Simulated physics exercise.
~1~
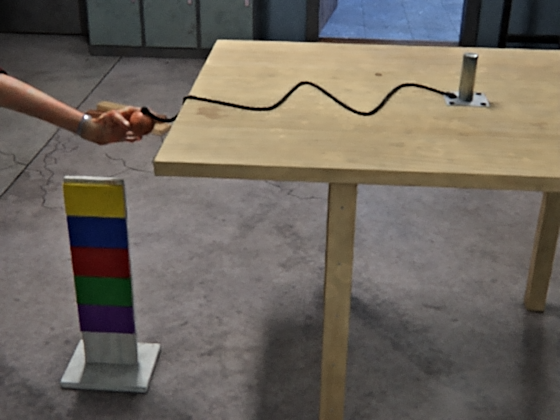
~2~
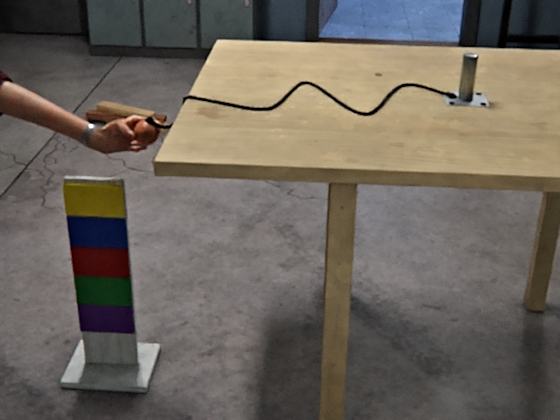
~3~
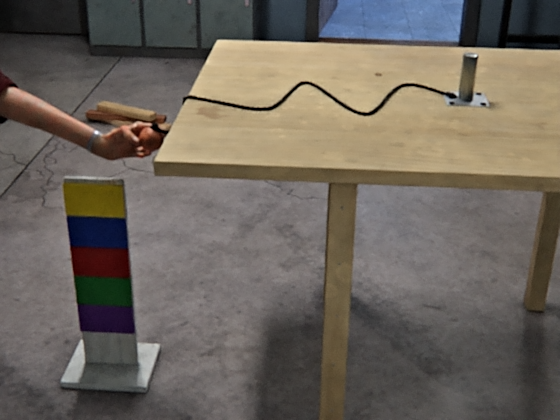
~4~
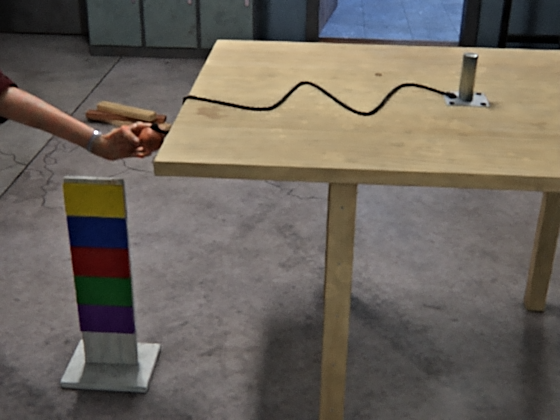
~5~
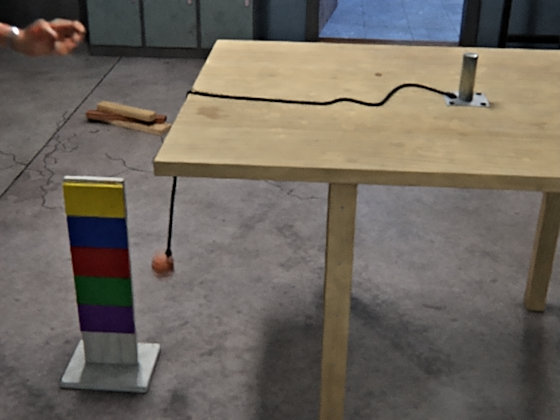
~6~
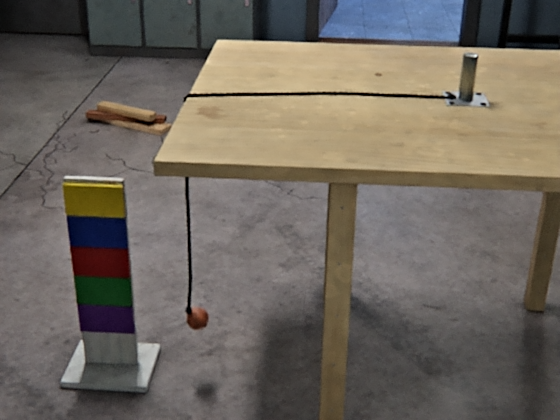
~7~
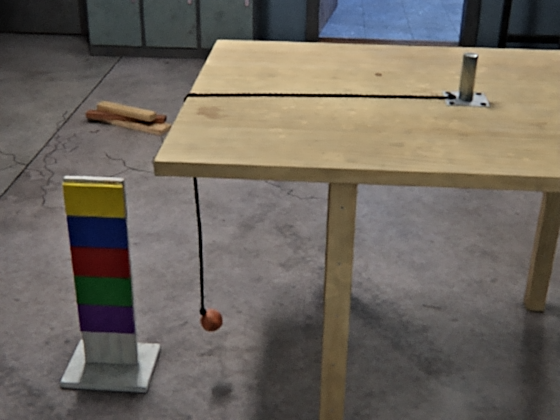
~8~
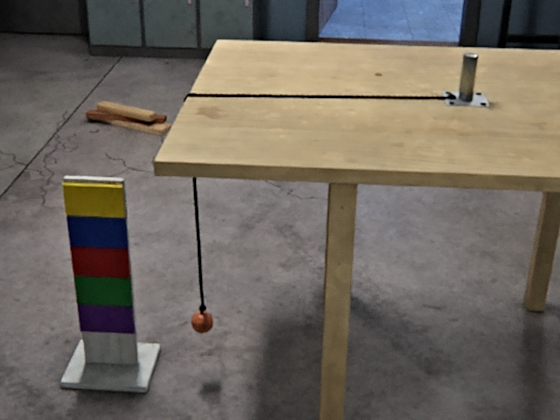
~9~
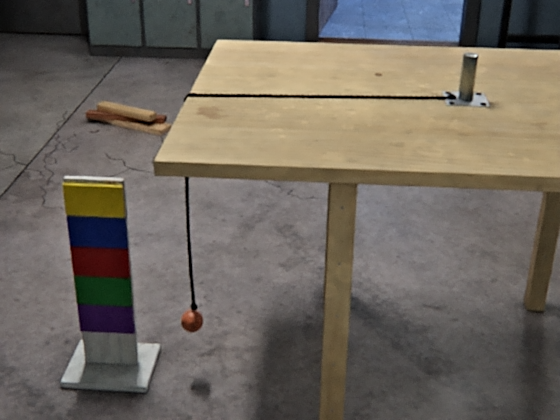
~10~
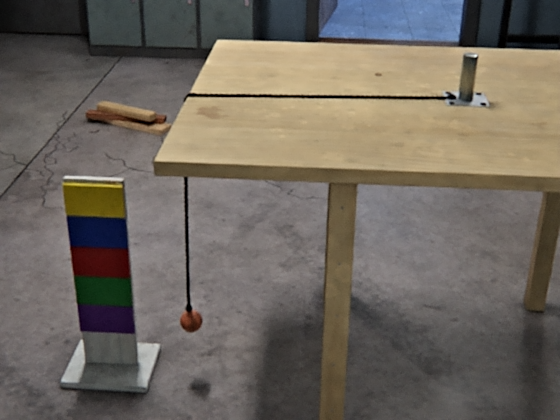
At a wooden table, a hand releasing an orange ball on a black cord, which drops, swings and hangs level with purple.
